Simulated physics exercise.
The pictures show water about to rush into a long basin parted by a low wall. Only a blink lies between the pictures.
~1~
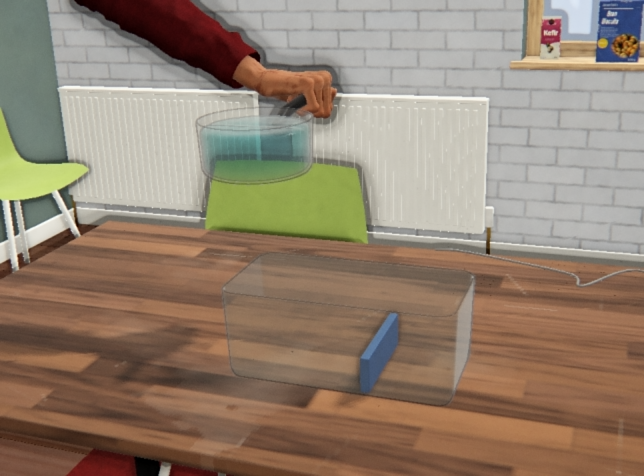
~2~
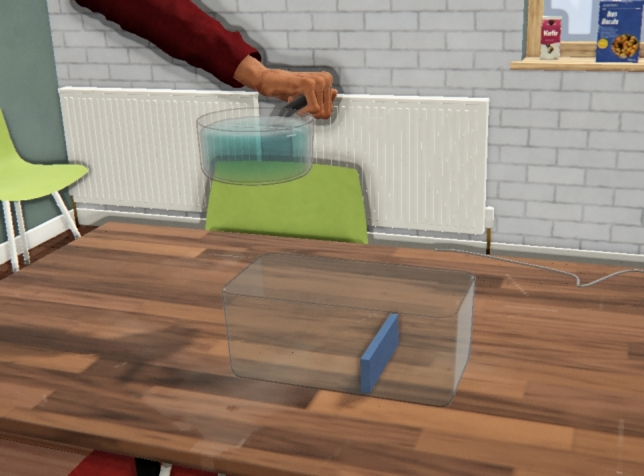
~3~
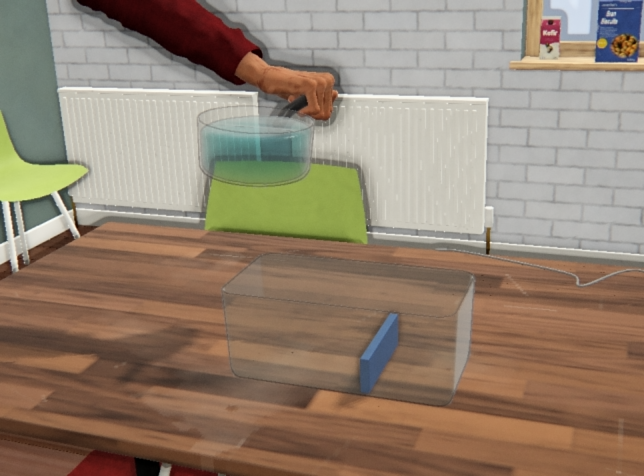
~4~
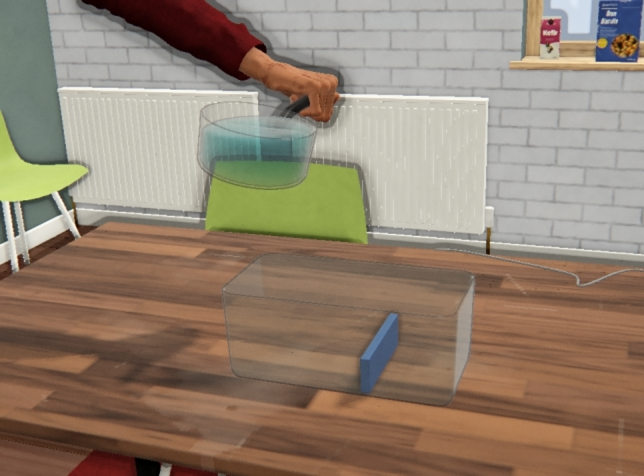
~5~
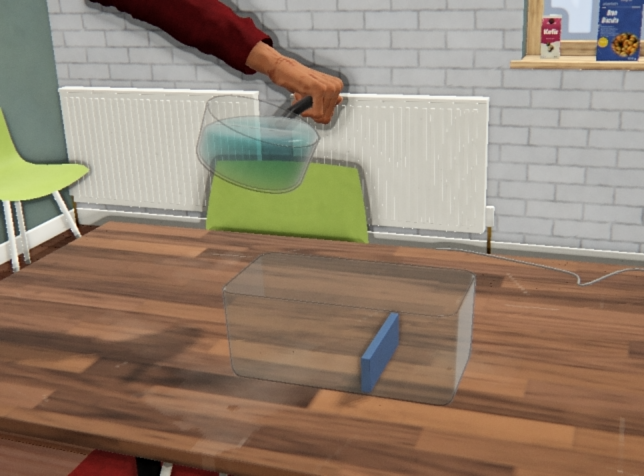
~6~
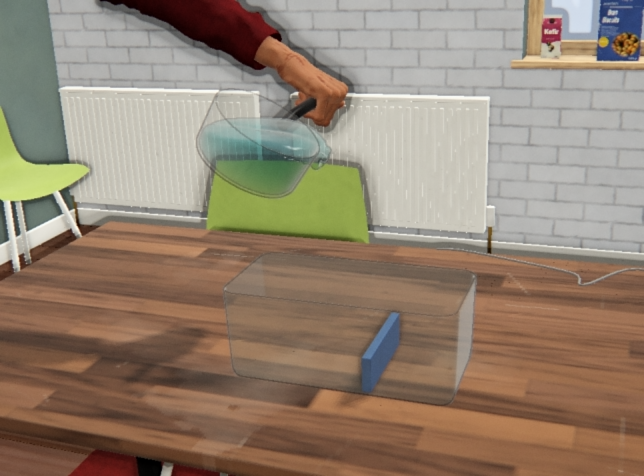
In this clip, a hand holds a clear round container of bluish-green liquid above a wooden table, beside a transparent box with a blue divider. The container stays nearly level at first, then tilts increasingly down toward the right.
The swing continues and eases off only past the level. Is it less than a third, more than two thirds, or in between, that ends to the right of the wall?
In the end under a third is right of the wall.
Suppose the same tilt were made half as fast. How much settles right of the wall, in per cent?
Roughly 45 in a hundred.
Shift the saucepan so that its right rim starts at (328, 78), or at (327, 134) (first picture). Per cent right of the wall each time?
Roughly 55 per cent, and 40 per cent.
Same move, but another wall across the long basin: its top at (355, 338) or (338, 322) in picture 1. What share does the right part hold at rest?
About 60 and 75 per cent.
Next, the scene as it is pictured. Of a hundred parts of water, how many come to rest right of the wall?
Roughly 25 in a hundred.
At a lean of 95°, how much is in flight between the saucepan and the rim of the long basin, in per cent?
About 45 per cent.
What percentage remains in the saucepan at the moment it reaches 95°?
About 20 per cent.
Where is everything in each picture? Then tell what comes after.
In the first picture, tilt 0°; pouring edge (308, 122); surface from (208, 123) to (309, 129); the long basin's rim runs from (242, 272) to (466, 295); the wall's top is at (380, 336).
In the second picture, tilt 1°; pouring edge (309, 124); surface from (208, 124) to (309, 129).
In the third picture, tilt 6°; pouring edge (310, 129); surface from (208, 123) to (310, 131).
In the fourth picture, tilt 13°; pouring edge (312, 136); surface from (210, 123) to (313, 132).
In the fifth picture, tilt 22°; pouring edge (314, 145); surface from (210, 124) to (315, 140); 2 per cent is over the edge.
In the sixth picture, tilt 33°; pouring edge (314, 157); surface from (209, 123) to (308, 144); 8 per cent is over the edge.
A moment on, the saucepan is tipped on its side and 19 per cent is still to pour, 18 is left of the wall and 16 right of it.
Next, the saucepan is tipped right over and 3 per cent is still to pour, 65 is left of the wall and 26 right of it.
Then the saucepan is tipped right over and 0 per cent is still to pour, 70 is left of the wall and 26 right of it.
Later the saucepan is tipped right over and 0 per cent is still to pour, 70 is left of the wall and 26 right of it.
In the end 70 per cent lies left of the wall, 26 right of it and 4 outside.
